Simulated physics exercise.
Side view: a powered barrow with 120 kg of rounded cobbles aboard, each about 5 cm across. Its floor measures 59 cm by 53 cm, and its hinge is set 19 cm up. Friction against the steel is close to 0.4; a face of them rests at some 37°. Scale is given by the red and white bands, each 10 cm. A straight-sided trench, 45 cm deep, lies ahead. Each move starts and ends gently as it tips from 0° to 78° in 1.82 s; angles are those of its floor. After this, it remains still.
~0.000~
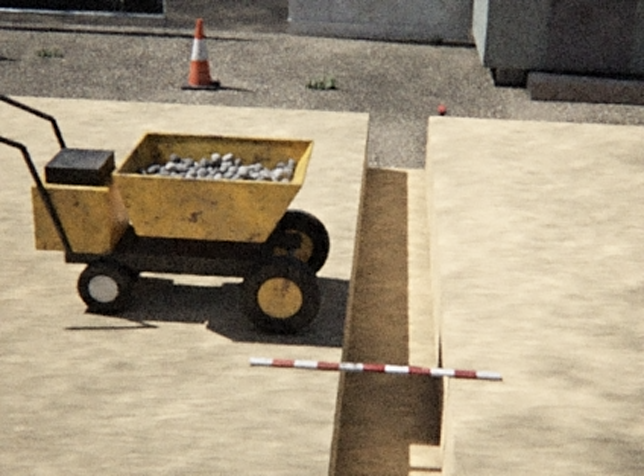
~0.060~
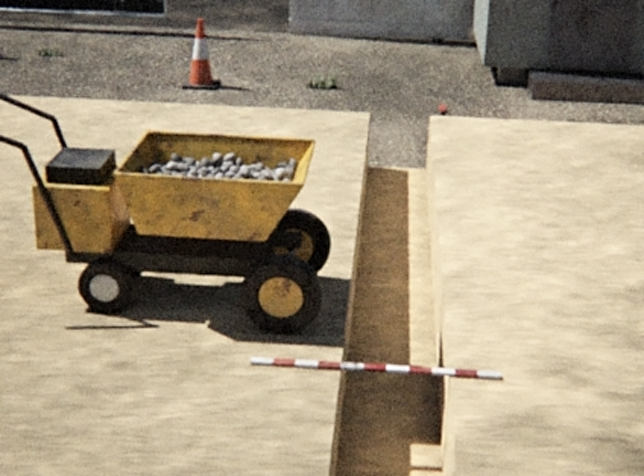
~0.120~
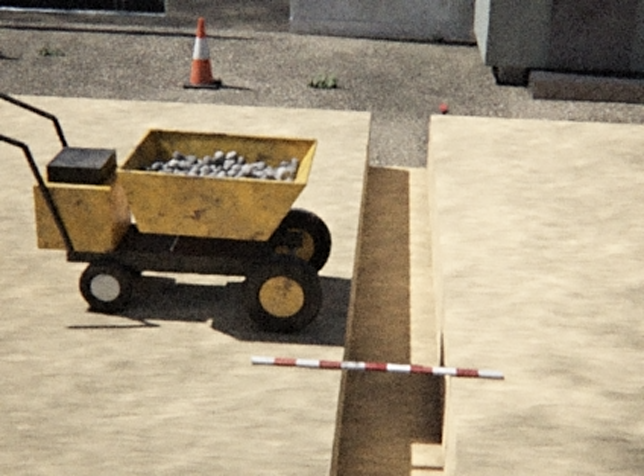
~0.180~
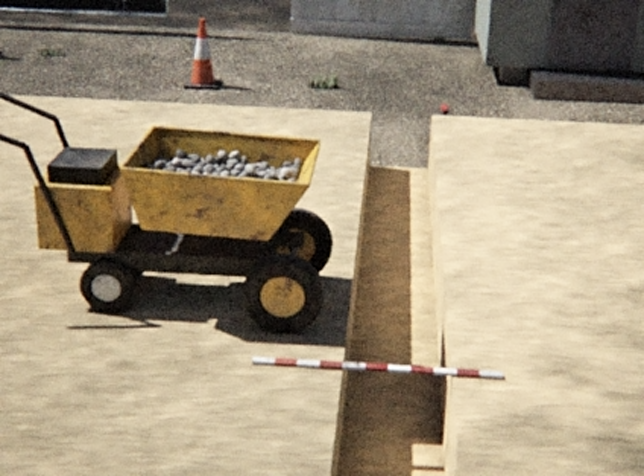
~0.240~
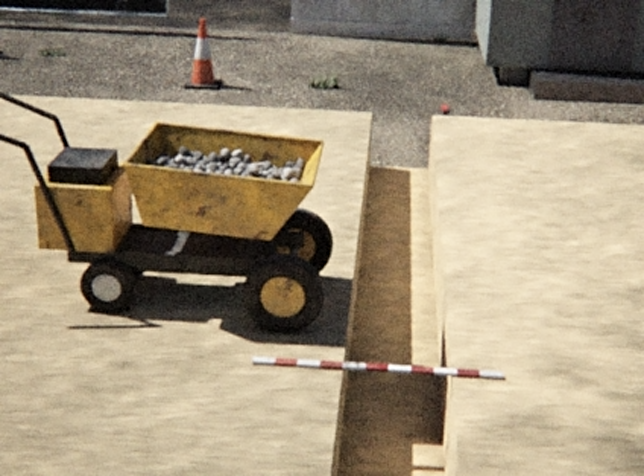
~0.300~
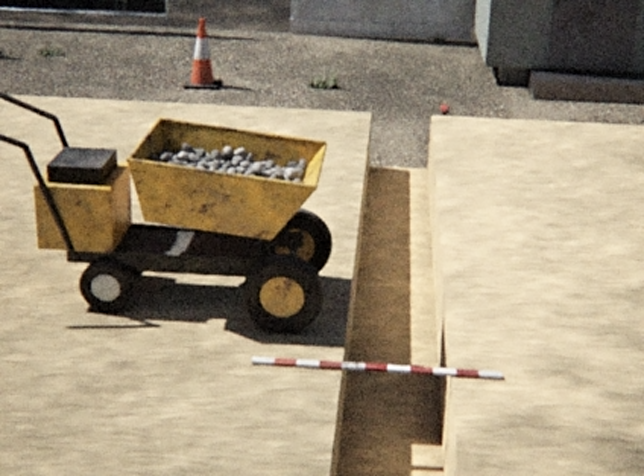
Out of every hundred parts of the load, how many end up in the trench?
Close to 69 in a hundred.
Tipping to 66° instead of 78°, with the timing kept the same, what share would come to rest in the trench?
In that case around 55 percent.
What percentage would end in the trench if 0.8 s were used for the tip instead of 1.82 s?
45 %.
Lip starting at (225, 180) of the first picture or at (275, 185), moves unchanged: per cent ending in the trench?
Near 100 then near 95 percent.
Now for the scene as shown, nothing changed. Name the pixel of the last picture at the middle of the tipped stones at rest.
Roughly at pixel (425, 376).
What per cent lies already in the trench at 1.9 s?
30 per cent or so by then.
After 1.4 s the floor is at 66°; 100 % in the tray; the foremost stones are at (406, 242).
After 1.9 s the floor is at 78°; 45 % in the tray, 31 % in the trench, 24 % past the trench; the foremost stones are at (534, 318).
After 2.3 s the floor is at 78°; 20 % in the tray, 48 % in the trench, 32 % past the trench; the foremost stones are at (590, 324).
After 4.2 s the floor is at 78°; 0 % in the tray, 69 % in the trench, 31 % past the trench; the foremost stones are at (610, 329).
